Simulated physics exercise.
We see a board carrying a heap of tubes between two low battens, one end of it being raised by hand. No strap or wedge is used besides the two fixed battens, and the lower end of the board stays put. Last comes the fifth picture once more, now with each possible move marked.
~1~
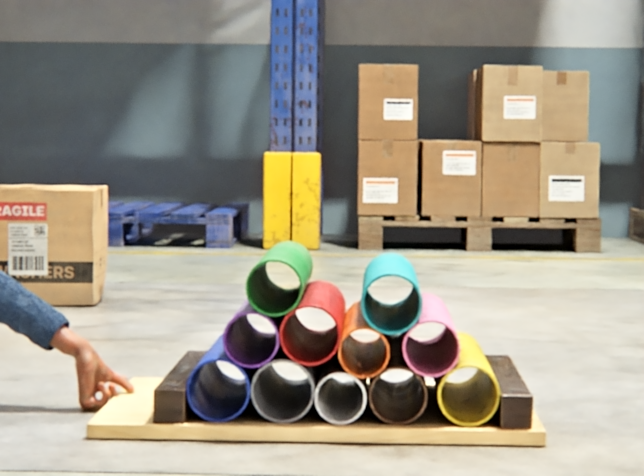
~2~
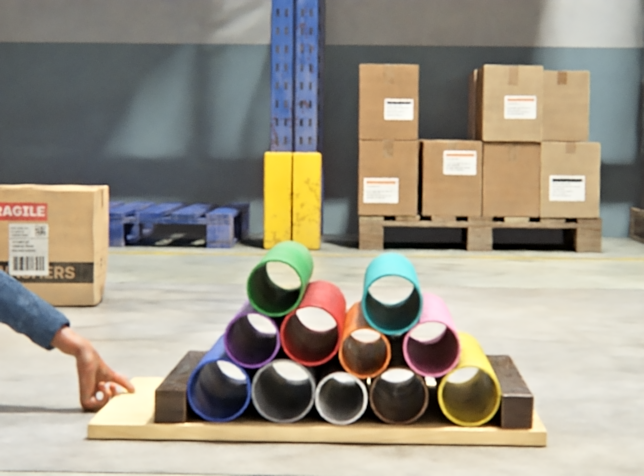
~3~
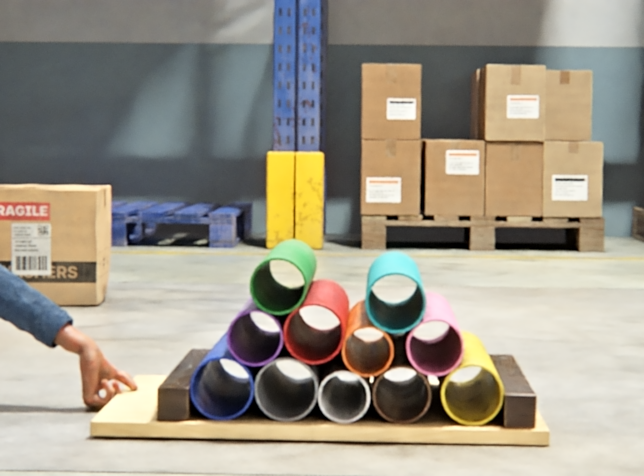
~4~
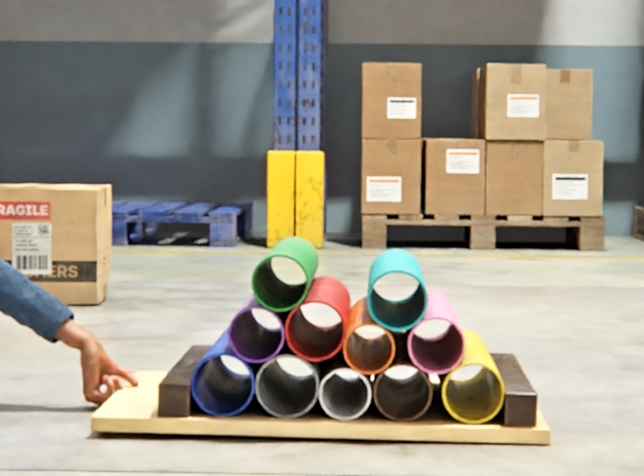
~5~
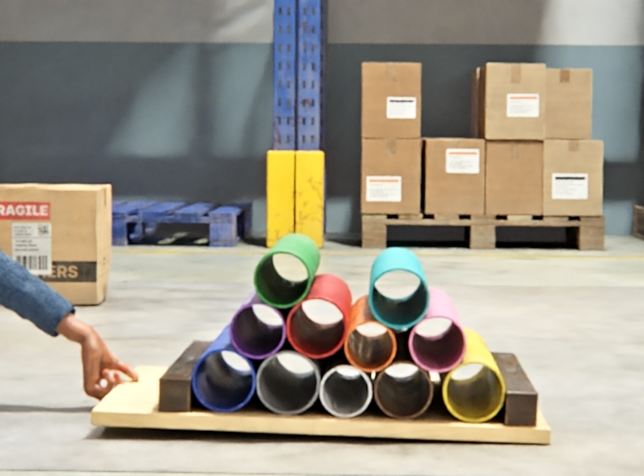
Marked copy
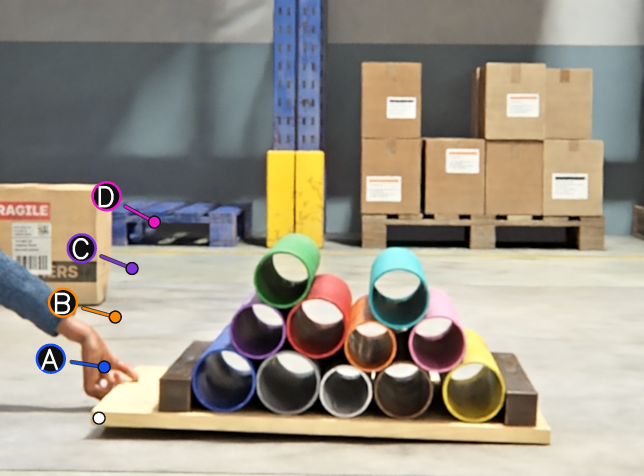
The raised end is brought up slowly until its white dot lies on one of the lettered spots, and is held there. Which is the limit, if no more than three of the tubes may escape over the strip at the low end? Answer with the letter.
The highest mark that will do is B.
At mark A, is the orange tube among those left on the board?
Yes, with A.
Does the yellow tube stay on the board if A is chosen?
Yes.
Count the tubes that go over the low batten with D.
At D the number is five.
On the marked copy, A at (104, 367); B at (115, 317); C at (132, 268); D at (154, 222); the white dot at (99, 418).
With B. Early on, board at 12°.
Further on, board at 15°.
At the end, board at 15°, none over the low batten.
As for the rest, A none over the low batten; C five over the low batten; D five over the low batten.
